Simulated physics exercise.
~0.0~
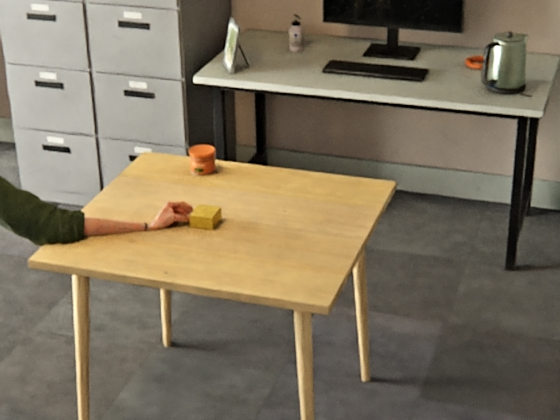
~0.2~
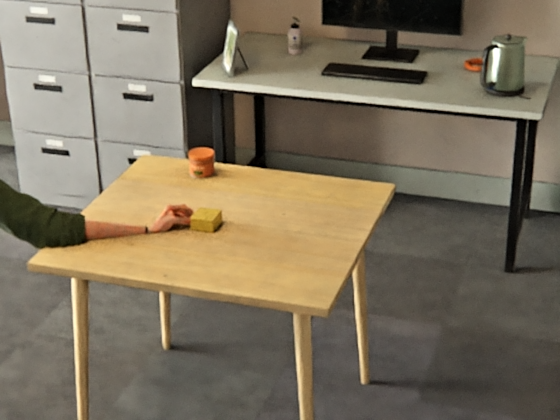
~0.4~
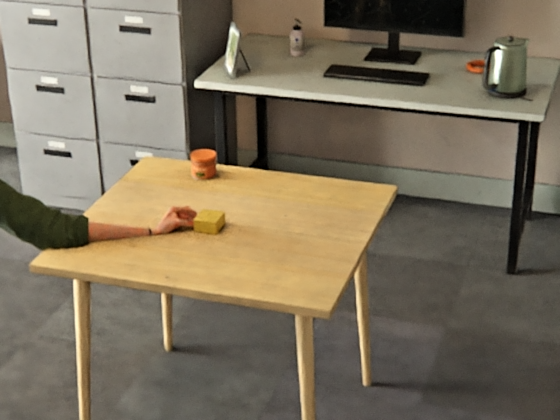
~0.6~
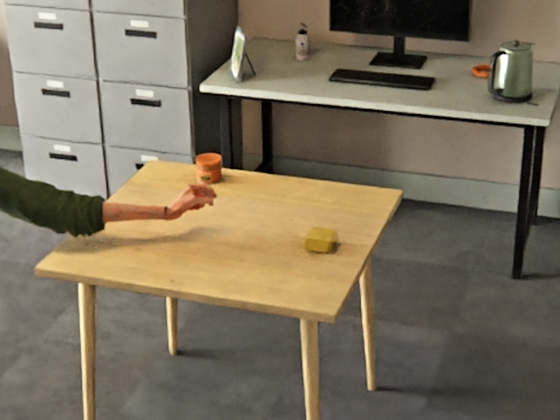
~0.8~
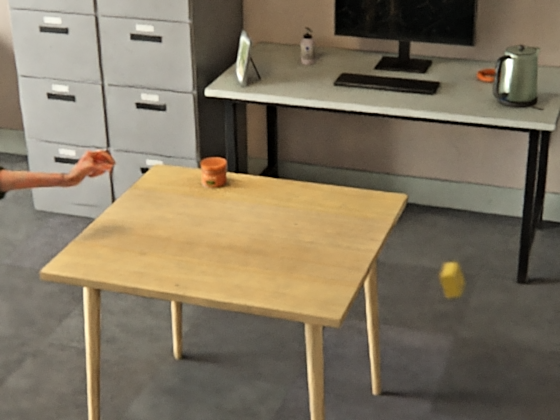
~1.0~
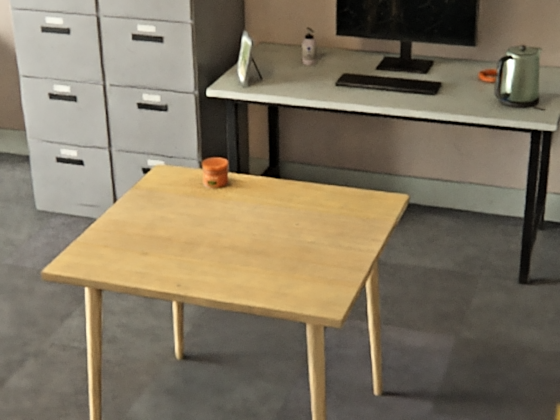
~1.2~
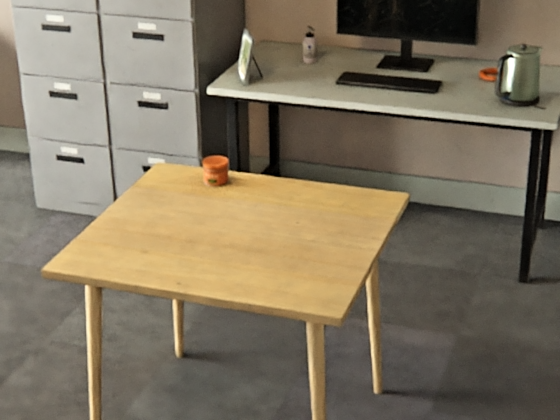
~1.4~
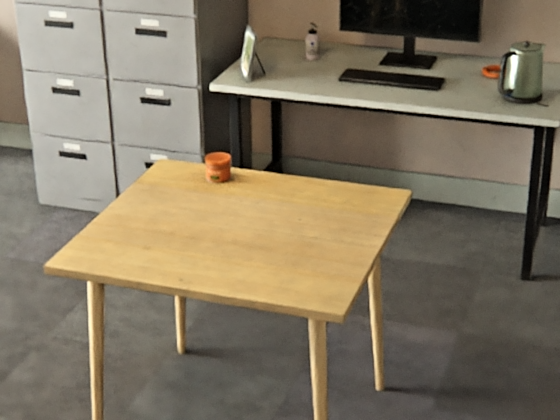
A hand shoves the yellow block right, off the table, leaving the orange tin behind.
